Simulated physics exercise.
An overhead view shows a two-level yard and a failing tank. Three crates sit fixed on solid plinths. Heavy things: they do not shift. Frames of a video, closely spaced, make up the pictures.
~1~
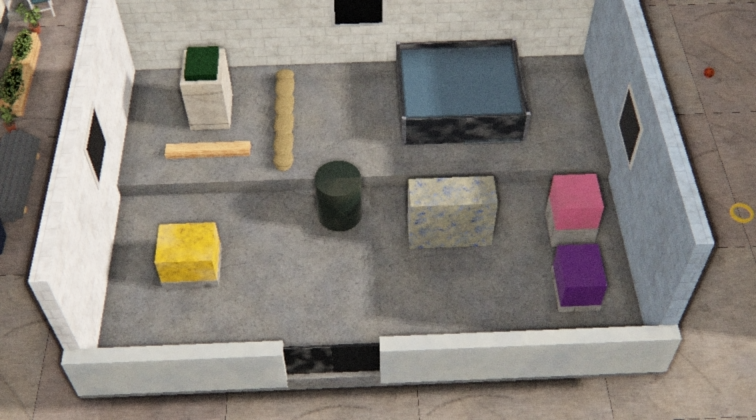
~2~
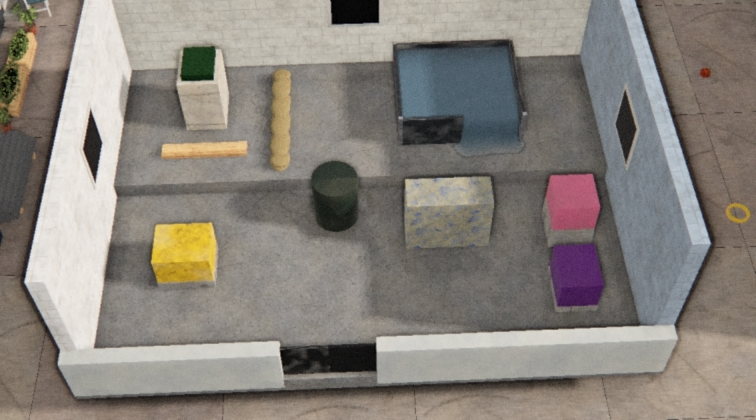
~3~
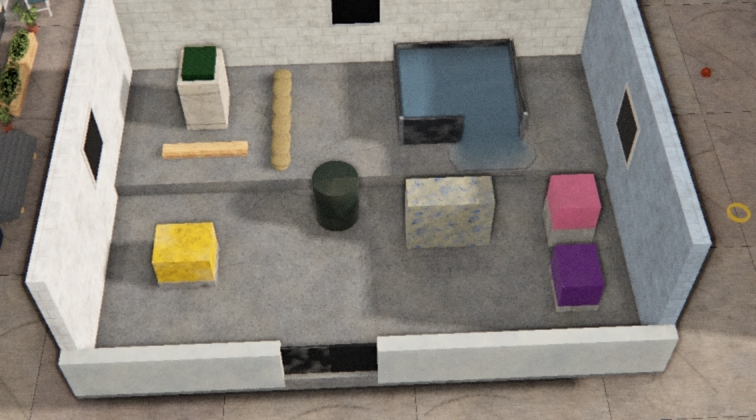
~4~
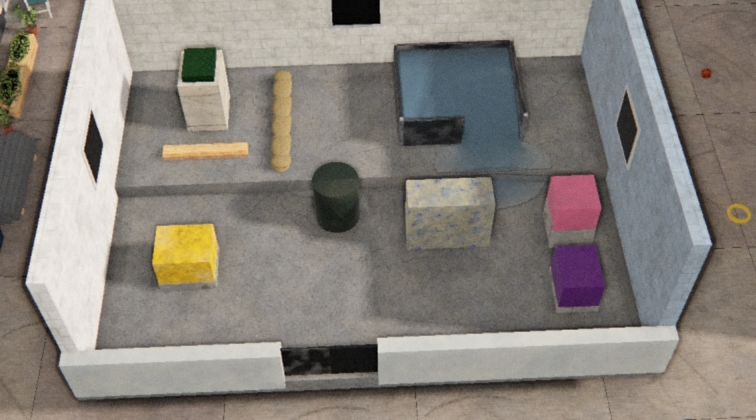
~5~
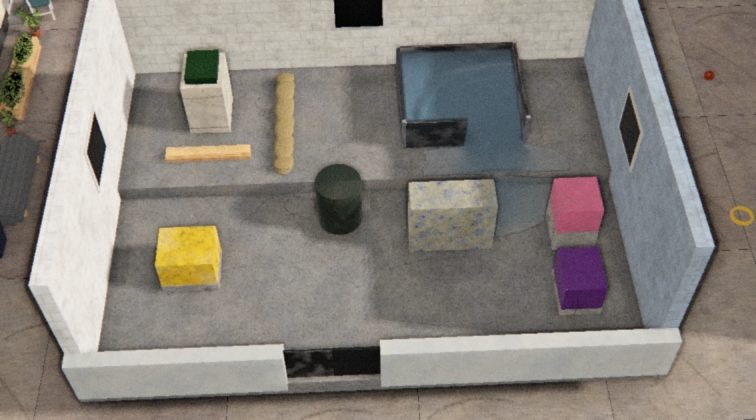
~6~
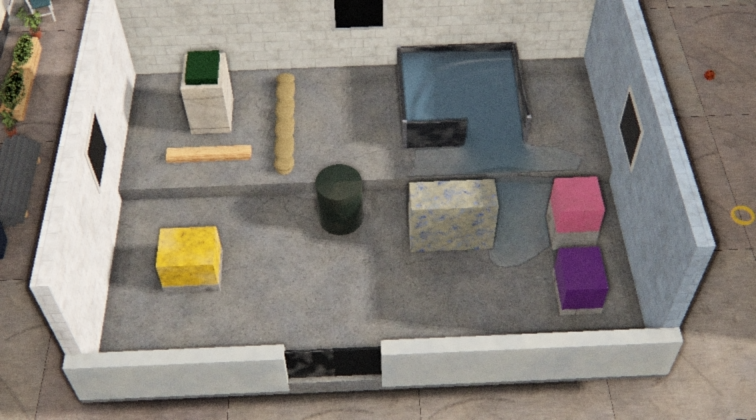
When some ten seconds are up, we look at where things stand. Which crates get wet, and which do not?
As I see it, the pink crate will not be touched; the purple crate will be touched; the yellow crate will not be touched.
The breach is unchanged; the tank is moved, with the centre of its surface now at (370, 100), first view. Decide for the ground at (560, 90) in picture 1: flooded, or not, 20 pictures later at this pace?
Not reached.
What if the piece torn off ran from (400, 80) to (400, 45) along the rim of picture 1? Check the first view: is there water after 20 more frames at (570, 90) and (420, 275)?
Point one: Still bare; point two: Still bare.
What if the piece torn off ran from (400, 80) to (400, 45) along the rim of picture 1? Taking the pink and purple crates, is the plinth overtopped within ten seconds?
My take: The pink crate stays clear, while the purple crate stays clear.
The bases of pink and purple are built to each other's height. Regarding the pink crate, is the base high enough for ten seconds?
My guess is that the pink one is inundated.
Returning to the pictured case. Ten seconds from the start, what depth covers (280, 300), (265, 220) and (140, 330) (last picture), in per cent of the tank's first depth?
8, 8, 18 %.
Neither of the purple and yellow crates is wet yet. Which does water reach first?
I say the crate marked purple.
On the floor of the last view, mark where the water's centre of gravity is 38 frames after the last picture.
About (456, 232).
A moment on, water covers 15 % of the floor; the pink crate water round its plinth, the purple crate water round its plinth, the yellow crate not reached.
Next, water covers 20 % of the floor; the pink crate water round its plinth, the purple crate water round its plinth, the yellow crate not reached.
Then, water covers 35 % of the floor; the pink crate water round its plinth, the purple crate water round its plinth, the yellow crate not reached.
Later, water covers 55 % of the floor; the pink crate water round its plinth, the purple crate water round its plinth, the yellow crate water round its plinth.
In the end, water covers 60 % of the floor; the pink crate stayed above the water, the purple crate was topped, the yellow crate stayed above the water.
